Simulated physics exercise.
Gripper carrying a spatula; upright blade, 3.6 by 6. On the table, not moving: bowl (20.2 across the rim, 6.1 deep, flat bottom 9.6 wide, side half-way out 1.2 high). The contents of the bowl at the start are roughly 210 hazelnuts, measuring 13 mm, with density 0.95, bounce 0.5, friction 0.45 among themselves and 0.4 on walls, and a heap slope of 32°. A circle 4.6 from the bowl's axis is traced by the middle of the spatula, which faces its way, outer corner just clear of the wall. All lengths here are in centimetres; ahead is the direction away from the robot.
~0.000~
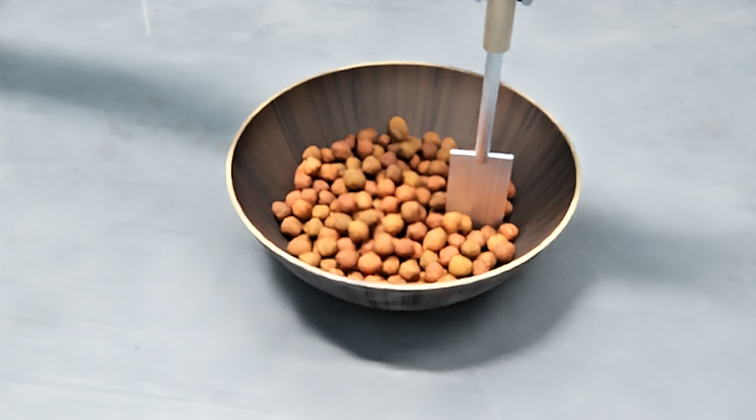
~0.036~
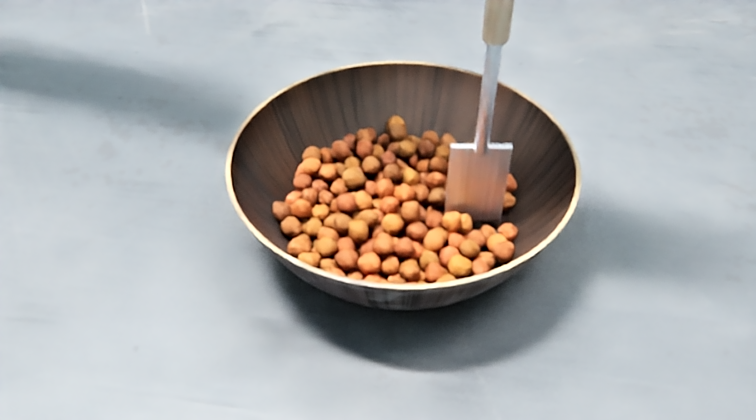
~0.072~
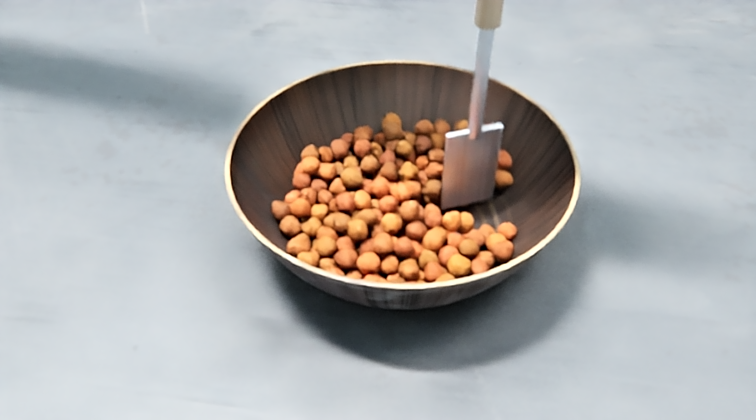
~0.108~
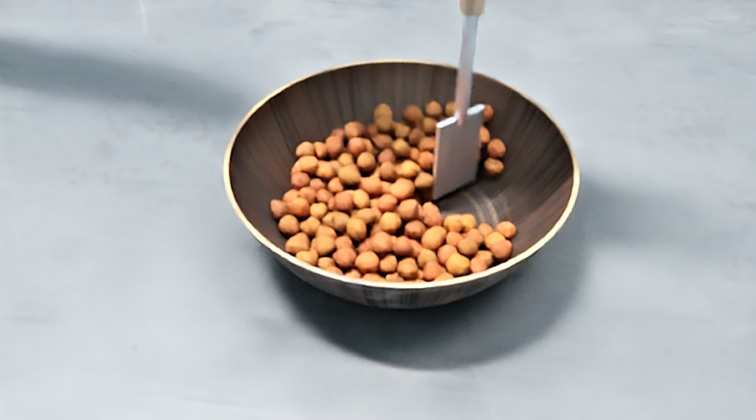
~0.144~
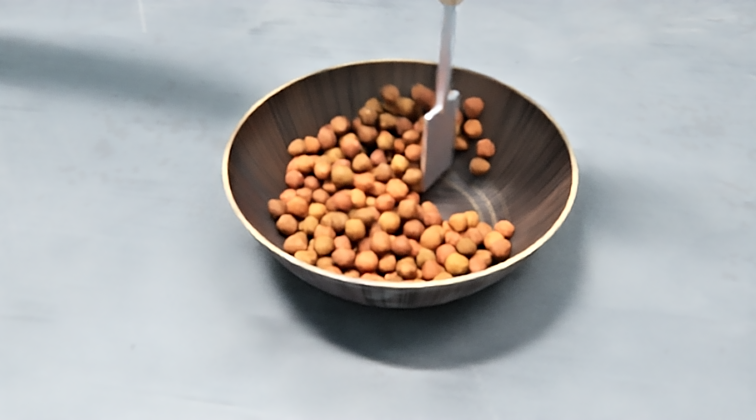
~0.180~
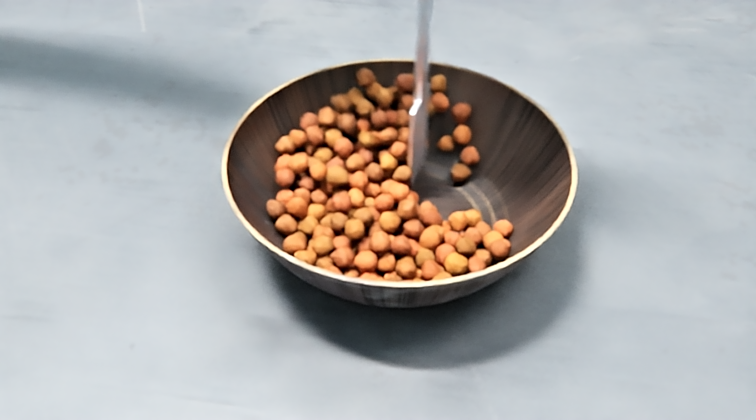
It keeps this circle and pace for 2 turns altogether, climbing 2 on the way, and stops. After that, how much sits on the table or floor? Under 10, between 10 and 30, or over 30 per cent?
Under 10 per cent.
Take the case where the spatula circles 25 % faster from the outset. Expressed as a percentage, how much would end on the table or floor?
5 %.
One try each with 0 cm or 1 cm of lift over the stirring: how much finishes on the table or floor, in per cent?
Trial one: Roughly 5 %; trial two: Roughly 5 %.
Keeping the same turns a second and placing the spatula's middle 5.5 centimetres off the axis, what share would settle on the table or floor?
Then about 5 per cent.
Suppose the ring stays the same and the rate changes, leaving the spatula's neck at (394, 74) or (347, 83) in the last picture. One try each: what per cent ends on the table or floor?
About 5 and 15 %.
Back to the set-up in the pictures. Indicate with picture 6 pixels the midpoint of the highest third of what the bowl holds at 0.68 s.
Somewhere around (493, 208) in the last view.
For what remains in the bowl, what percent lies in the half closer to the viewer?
About 50 per cent.
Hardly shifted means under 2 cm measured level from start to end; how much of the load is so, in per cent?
Near 10 % of the pieces.
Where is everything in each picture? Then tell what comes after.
Spatula neck at (485, 133), 0° round; upper third of the load around (387, 194), from x 280 to 510, top at y 125; 214 in the bowl, in the first frame.
Spatula neck at (484, 125), 8° round; upper third of the load around (392, 189), from x 280 to 510, top at y 125, in the second frame.
Spatula neck at (477, 109), 26° round; upper third of the load around (394, 176), from x 280 to 505, top at y 125, in the third frame.
Spatula neck at (463, 95), 44° round; upper third of the load around (388, 161), from x 280 to 505, top at y 110, in the fourth frame.
Spatula neck at (444, 84), 62° round; upper third of the load around (386, 148), from x 275 to 505, top at y 95, in the fifth frame.
Spatula neck at (421, 77), 81° round; upper third of the load around (367, 140), from x 275 to 505, top at y 80; 214 in the bowl, in the sixth frame.
After 0.68 s, 332° round, highest piece 7 above the table; 212 in the bowl, 2 on the table or floor.
After 1.18 s, 224° round, highest piece 7 above the table; 212 in the bowl, 2 on the table or floor.
After 1.63 s, 0° round, highest piece 5 above the table; 212 in the bowl, 2 on the table or floor.
After 2.33 s, 0° round, highest piece 5 above the table; 212 in the bowl, 2 on the table or floor.
At rest, 212 in the bowl, 2 on the table or floor. That is 1 % on the table or floor.
